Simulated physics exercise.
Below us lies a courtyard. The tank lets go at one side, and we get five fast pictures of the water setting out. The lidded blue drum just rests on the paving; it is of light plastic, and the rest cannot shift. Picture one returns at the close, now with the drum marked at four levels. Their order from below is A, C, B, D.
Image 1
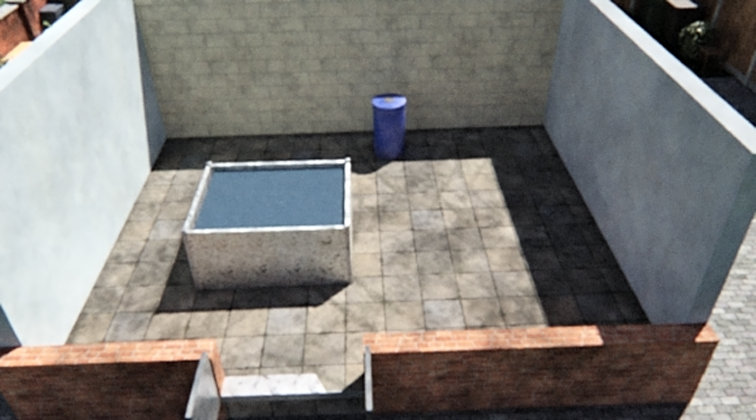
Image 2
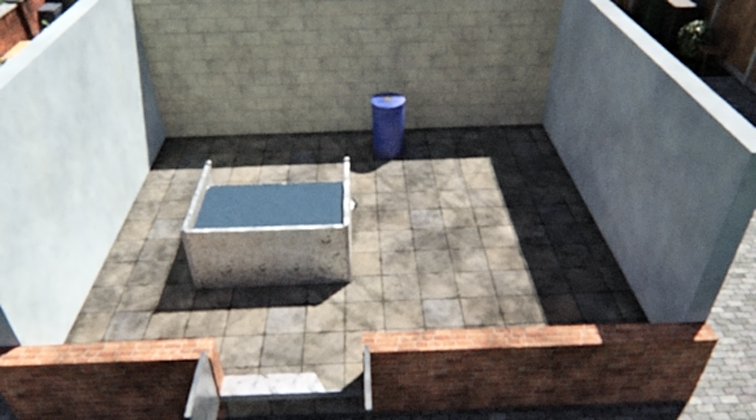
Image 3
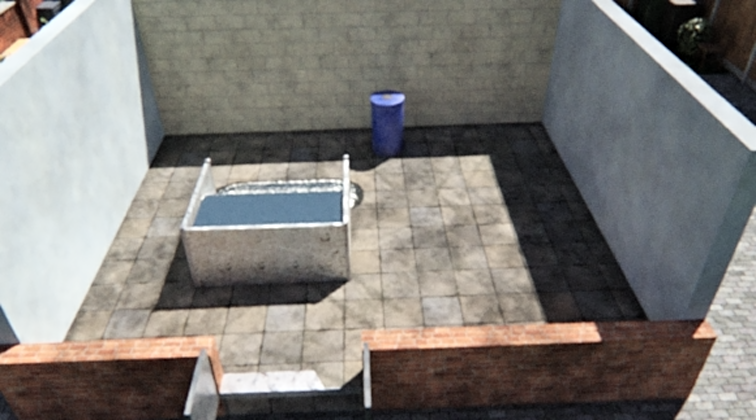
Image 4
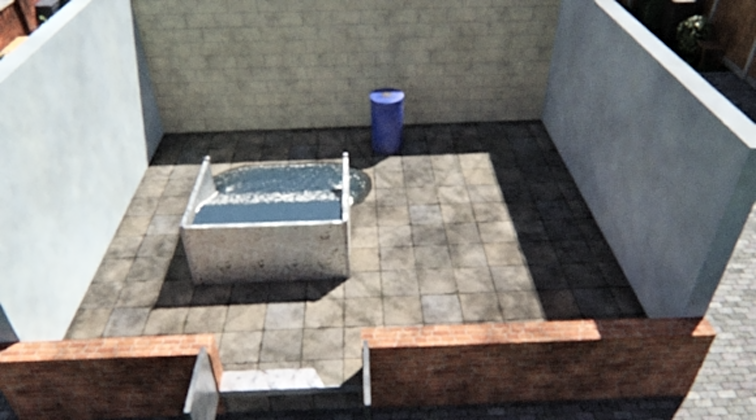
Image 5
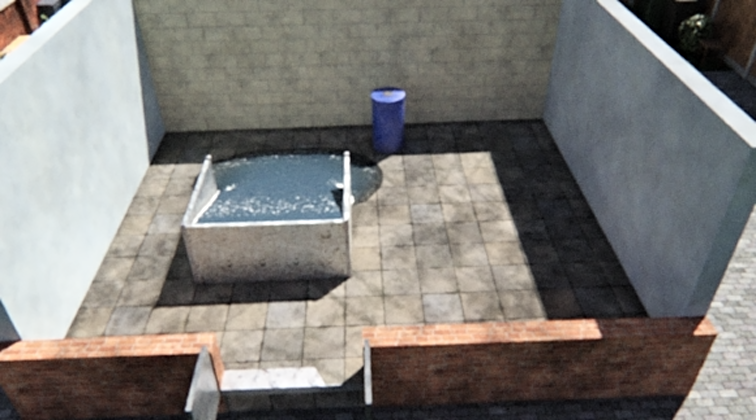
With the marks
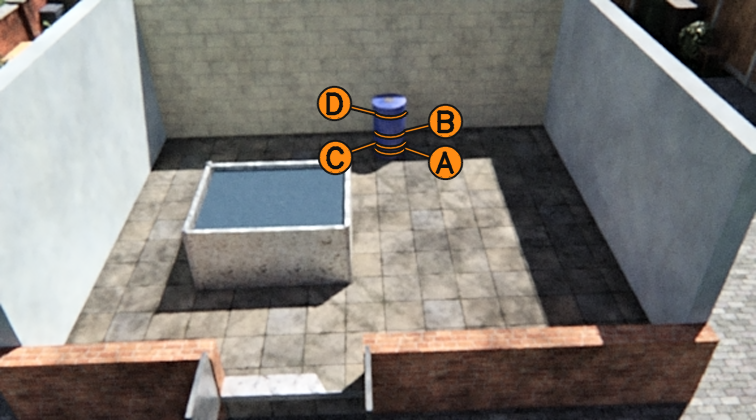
At the start, a full stone-sided tank stands in a walled, paved courtyard with a blue drum near the back wall. The tank's far side opens and water pours out behind it, then spreads over the paving and around to the right, while the surface inside turns choppy and flecked with white.
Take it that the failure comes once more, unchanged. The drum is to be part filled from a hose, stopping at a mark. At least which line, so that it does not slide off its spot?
That is line B.
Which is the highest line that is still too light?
Line C.
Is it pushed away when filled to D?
No.
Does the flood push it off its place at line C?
Yes, that goes wrong.
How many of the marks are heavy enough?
Two.
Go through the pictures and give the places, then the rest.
Lid of the blue drum at (390, 101); tank full, its middle at (274, 199); open gate at (290, 340).
Water covers 2 % of the ground, mostly out of sight from here.
Water covers 5 % of the ground, mostly out of sight from here.
Water covers 8 % of the ground and is seen nearest the drum at (360, 172).
Lid of the blue drum at (389, 94); water covers 12 % of the ground and is seen nearest the drum at (370, 162).
On the marked copy, A at (390, 154); B at (390, 137); C at (390, 148); D at (390, 117); from the bottom up A, C, B, D.
With A, it is pushed about 4 times its own width away.
With B, it does not move.
With C, it is pushed about half its own width away.
With D, it does not move.
